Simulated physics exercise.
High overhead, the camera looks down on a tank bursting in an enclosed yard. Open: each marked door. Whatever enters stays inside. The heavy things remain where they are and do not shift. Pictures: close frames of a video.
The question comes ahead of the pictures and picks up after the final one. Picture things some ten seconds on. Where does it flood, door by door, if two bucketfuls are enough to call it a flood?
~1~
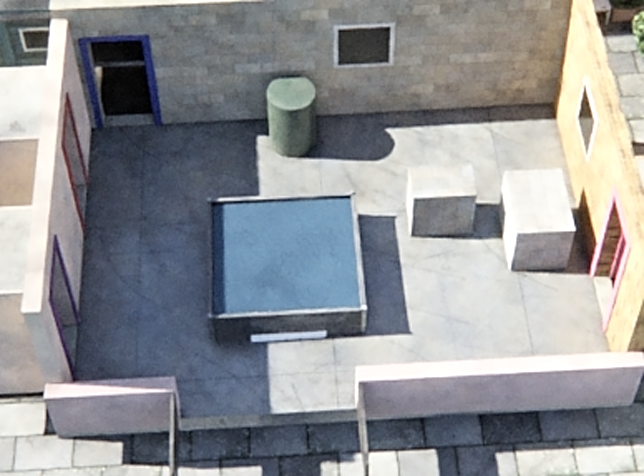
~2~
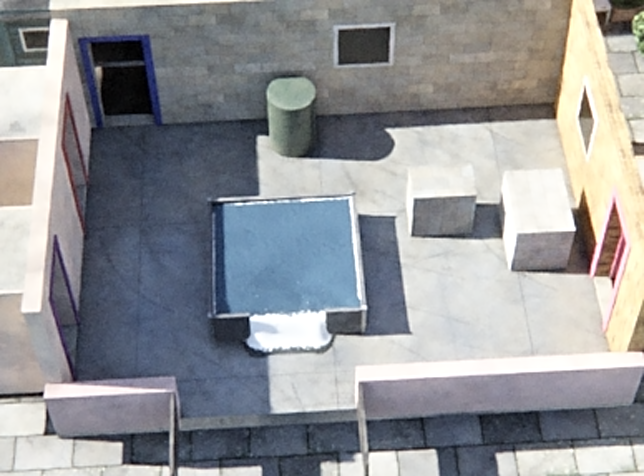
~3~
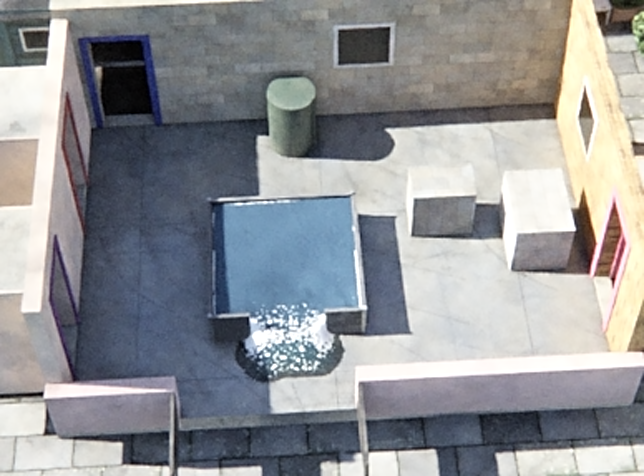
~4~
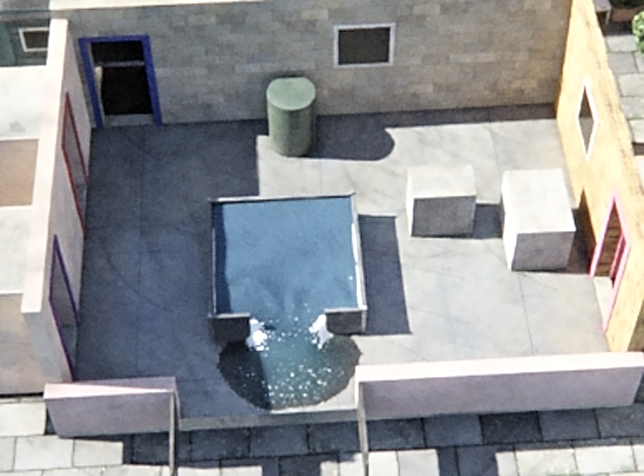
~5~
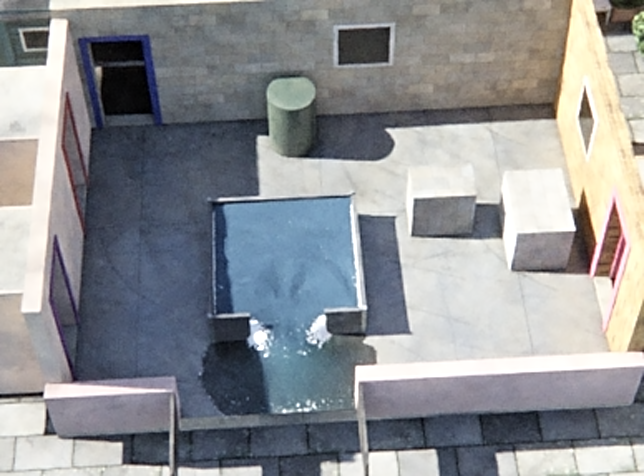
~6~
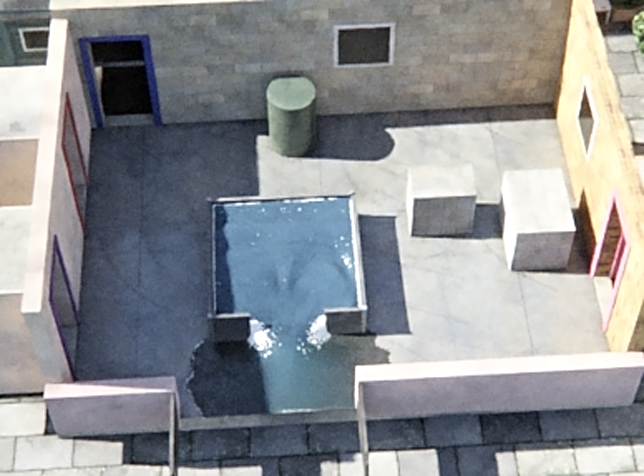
At the pink door it does not flood; at the red door it does not flood; at the blue door it does not flood; at the purple door it does not flood.
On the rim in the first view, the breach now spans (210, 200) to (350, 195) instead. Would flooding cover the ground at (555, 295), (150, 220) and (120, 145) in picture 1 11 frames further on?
Untouched, untouched, submerged.
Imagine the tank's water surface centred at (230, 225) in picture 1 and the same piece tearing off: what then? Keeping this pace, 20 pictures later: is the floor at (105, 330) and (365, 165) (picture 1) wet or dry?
The first spot is inundated, the second left dry.
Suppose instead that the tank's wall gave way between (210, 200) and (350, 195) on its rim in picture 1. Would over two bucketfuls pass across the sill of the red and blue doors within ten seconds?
Red exceeds the limit, blue exceeds the limit.
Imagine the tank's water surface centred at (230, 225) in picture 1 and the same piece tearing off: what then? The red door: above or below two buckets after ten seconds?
Well, the way I see it, the red door never reaches the limit.
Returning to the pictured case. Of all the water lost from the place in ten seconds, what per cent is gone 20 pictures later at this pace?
About 55 per cent.
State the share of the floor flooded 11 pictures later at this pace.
Close to 10 %.
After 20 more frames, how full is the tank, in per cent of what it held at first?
Somewhere near 48 %, give or take.
A moment on, water covers 10 % of the floor; the pink door not reached, the red door not reached, the blue door not reached, the purple door not reached.
Next, water covers 10 % of the floor; the pink door not reached, the red door not reached, the blue door not reached, the purple door not reached.
Then, water covers 15 % of the floor; the pink door not reached, the red door not reached, the blue door not reached, the purple door not reached.
Later, water covers 15 % of the floor; the pink door wet at the sill, nothing in, the red door not reached, the blue door not reached, the purple door wet at the sill, nothing in.
In the end, water covers 20 % of the floor; the pink door wet at the sill, nothing in, the red door not reached, the blue door not reached, the purple door wet at the sill, nothing in.
